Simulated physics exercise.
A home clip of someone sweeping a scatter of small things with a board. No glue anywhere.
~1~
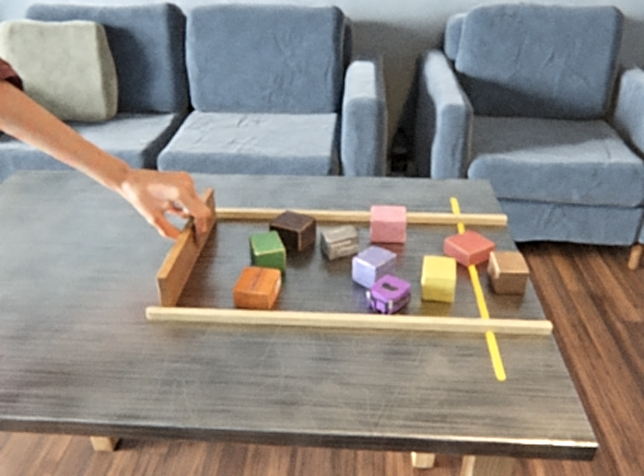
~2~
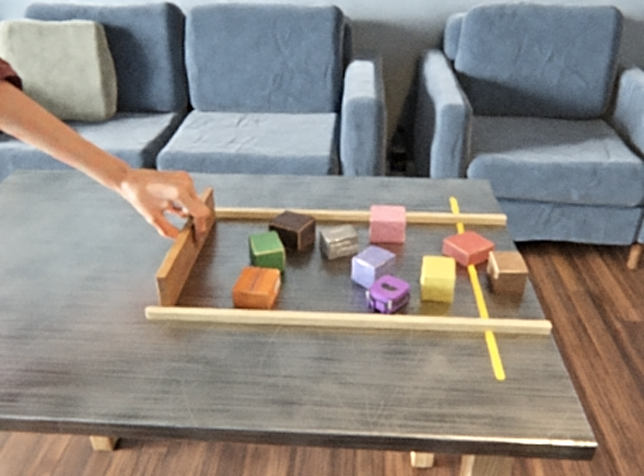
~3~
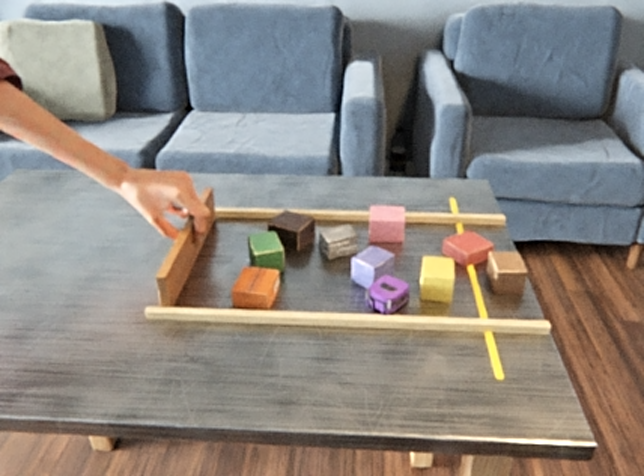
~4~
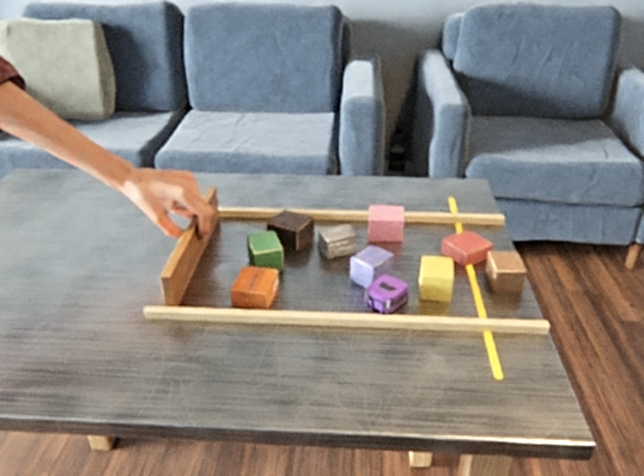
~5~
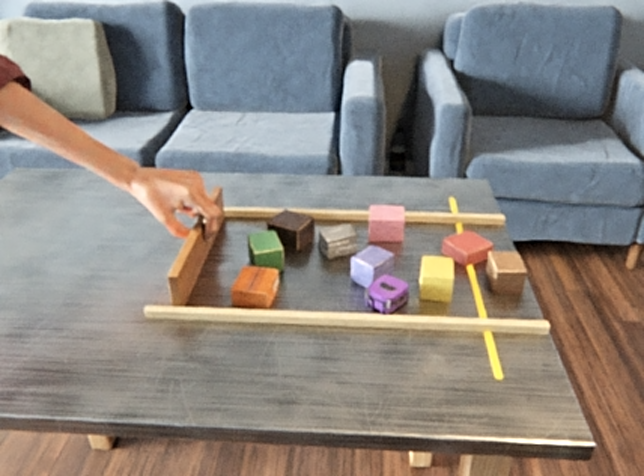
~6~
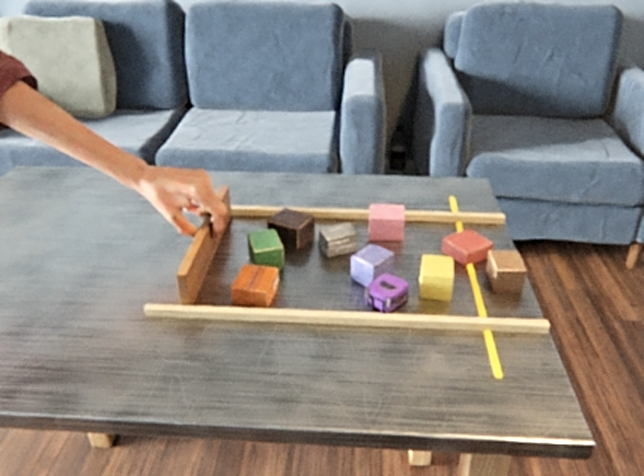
A hand held a wooden board upright at the left end of two wooden rails on a table, then slid it slightly right toward the scattered colourful blocks, which stayed where they were.
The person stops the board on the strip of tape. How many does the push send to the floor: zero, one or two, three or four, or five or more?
Outcome: The number that fall off is three or four.
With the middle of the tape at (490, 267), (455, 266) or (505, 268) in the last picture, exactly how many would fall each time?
The counts: 7, 2 and 7.
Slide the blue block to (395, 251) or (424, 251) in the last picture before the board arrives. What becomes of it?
The blue block remains up; stays on.
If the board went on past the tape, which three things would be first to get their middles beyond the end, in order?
They are the brown block, the red block, the yellow block.
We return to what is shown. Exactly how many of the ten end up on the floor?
It comes to 4.
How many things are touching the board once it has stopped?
It touches 3.
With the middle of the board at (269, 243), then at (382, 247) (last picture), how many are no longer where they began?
By then 3, and 8.
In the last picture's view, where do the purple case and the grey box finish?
First (538, 308), then (510, 247).
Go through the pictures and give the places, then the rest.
Brown block (508, 273); red block (469, 248); yellow block (438, 279); board (191, 243); tape (472, 268), in the first frame.
Red block (469, 248); green block (266, 253), in the second frame.
Yellow block (437, 279); board (190, 243), in the third frame.
Brown block (505, 272); pink block (386, 224), in the fourth frame.
Red block (467, 248); grey box (338, 241), in the fifth frame.
Brown block (506, 271); red block (467, 247); yellow block (436, 277); board (208, 241); tape (470, 267), in the sixth frame.
Early on, none off yet; brown block at rest near (506, 271); red block at rest near (467, 247); yellow block at rest near (436, 277).
A while later, none off yet; brown block at rest near (506, 271); red block at rest near (469, 247); yellow block travelled about its own width near (462, 280).
Finally, the number that fall off is three or four; lost, pink block, yellow block, red block and brown block.
